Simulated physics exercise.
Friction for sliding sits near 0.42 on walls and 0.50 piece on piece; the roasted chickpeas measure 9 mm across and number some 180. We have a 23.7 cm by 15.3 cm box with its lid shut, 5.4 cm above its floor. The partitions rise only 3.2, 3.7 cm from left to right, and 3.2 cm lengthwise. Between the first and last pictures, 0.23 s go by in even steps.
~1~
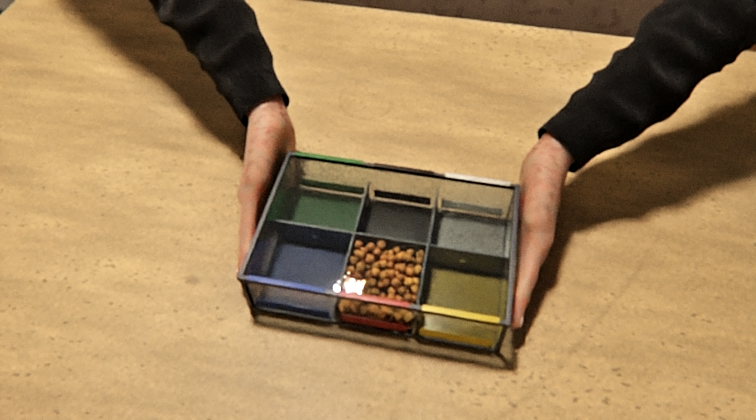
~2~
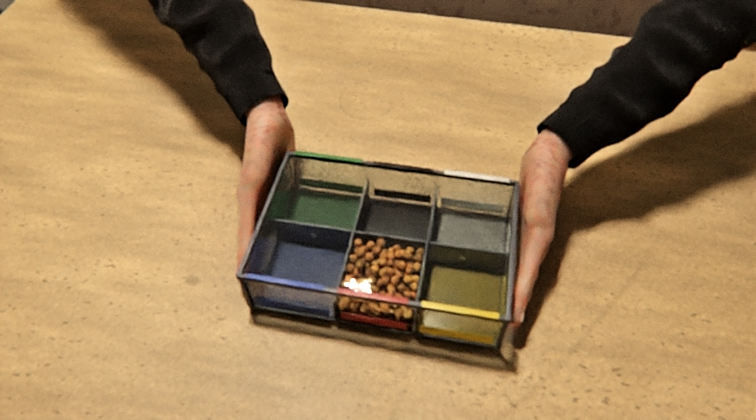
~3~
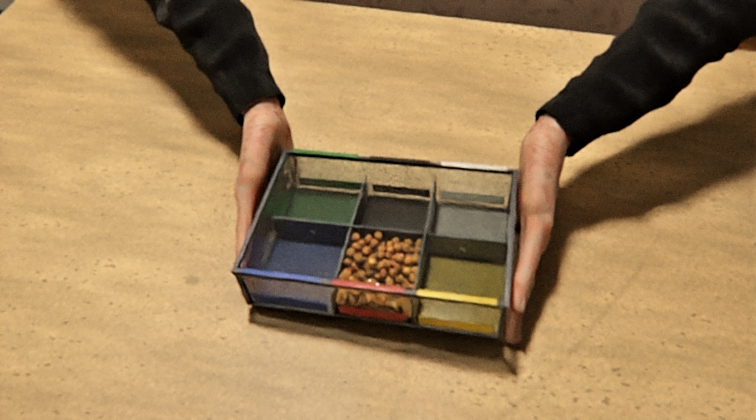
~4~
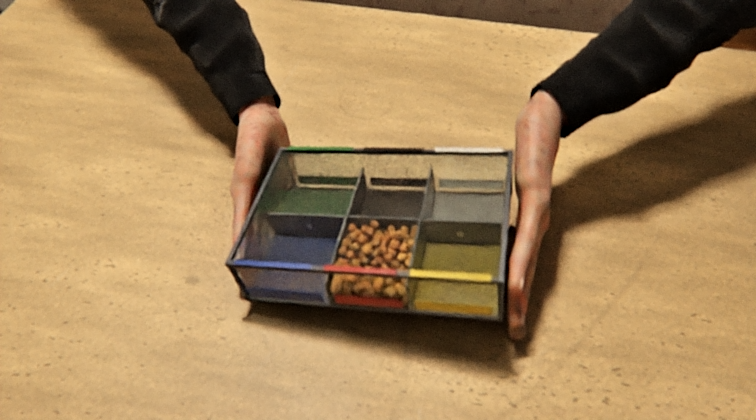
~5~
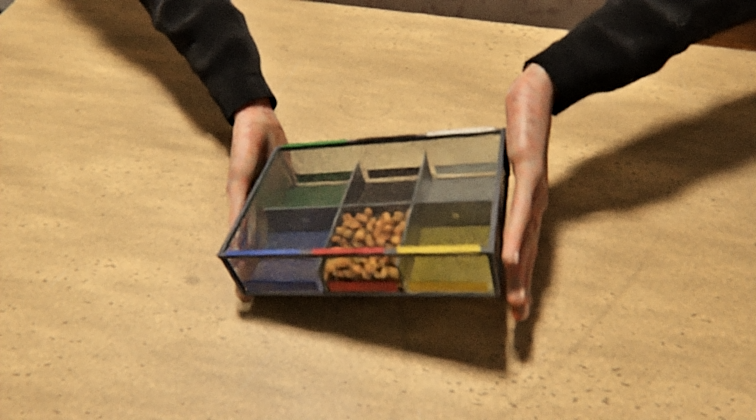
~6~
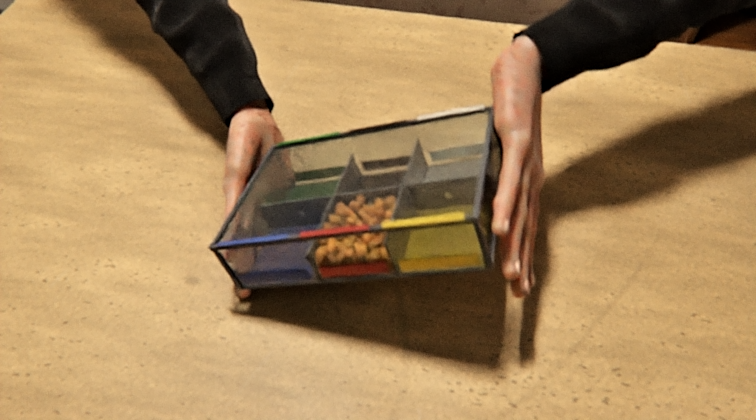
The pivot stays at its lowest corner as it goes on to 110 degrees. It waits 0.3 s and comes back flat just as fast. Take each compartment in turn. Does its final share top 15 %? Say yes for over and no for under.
Red: No; blue: Yes; green: Yes; yellow: No; white: No; black: No.
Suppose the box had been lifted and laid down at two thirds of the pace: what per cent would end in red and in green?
In that case red 5, green 70.
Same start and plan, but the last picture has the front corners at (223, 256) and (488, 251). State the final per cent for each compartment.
By the end red holds 10%, blue holds 30%, green holds 55%, yellow holds 0%, white holds 0% and black holds 0%.
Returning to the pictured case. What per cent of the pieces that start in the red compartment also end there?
That compartment keeps close to 0 per cent of its own pieces.
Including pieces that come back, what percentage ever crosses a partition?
That share comes to about 95 per cent.
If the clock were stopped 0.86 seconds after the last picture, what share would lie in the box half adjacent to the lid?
About 80 per cent.
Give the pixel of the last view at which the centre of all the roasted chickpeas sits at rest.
Close to pixel (302, 220).
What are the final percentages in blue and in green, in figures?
Blue 35 %, green 60 %.
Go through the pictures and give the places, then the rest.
Box tilt 0 degrees, front corners at (243, 276) and (506, 322); red 100 %, in the first picture.
Box tilt 1 degrees, front corners at (242, 275) and (506, 317), in the second picture.
Box tilt 5 degrees, front corners at (237, 270) and (504, 303), lowest corner left back, in the third picture.
Box tilt 11 degrees, front corners at (231, 262) and (499, 279), lowest corner left back, in the fourth picture.
Box tilt 18 degrees, front corners at (223, 254) and (488, 249), lowest corner left back, in the fifth picture.
Box tilt 24 degrees, front corners at (215, 246) and (473, 217), lowest corner left back; red 100 %, in the sixth picture.
Then, 0.86 s after the last picture, tilt 110 degrees; red 20 %, blue 35 %, green 45 %.
Then, 1.43 s after the last picture, tilt 57 degrees; red 5 %, blue 35 %, green 60 %.
Then, 2.05 s after the last picture, tilt 0 degrees; red 5 %, blue 35 %, green 60 %.
In the end, red 5 %, blue 35 %, green 60 %, yellow 0 %, white 0 %, black 0 %.
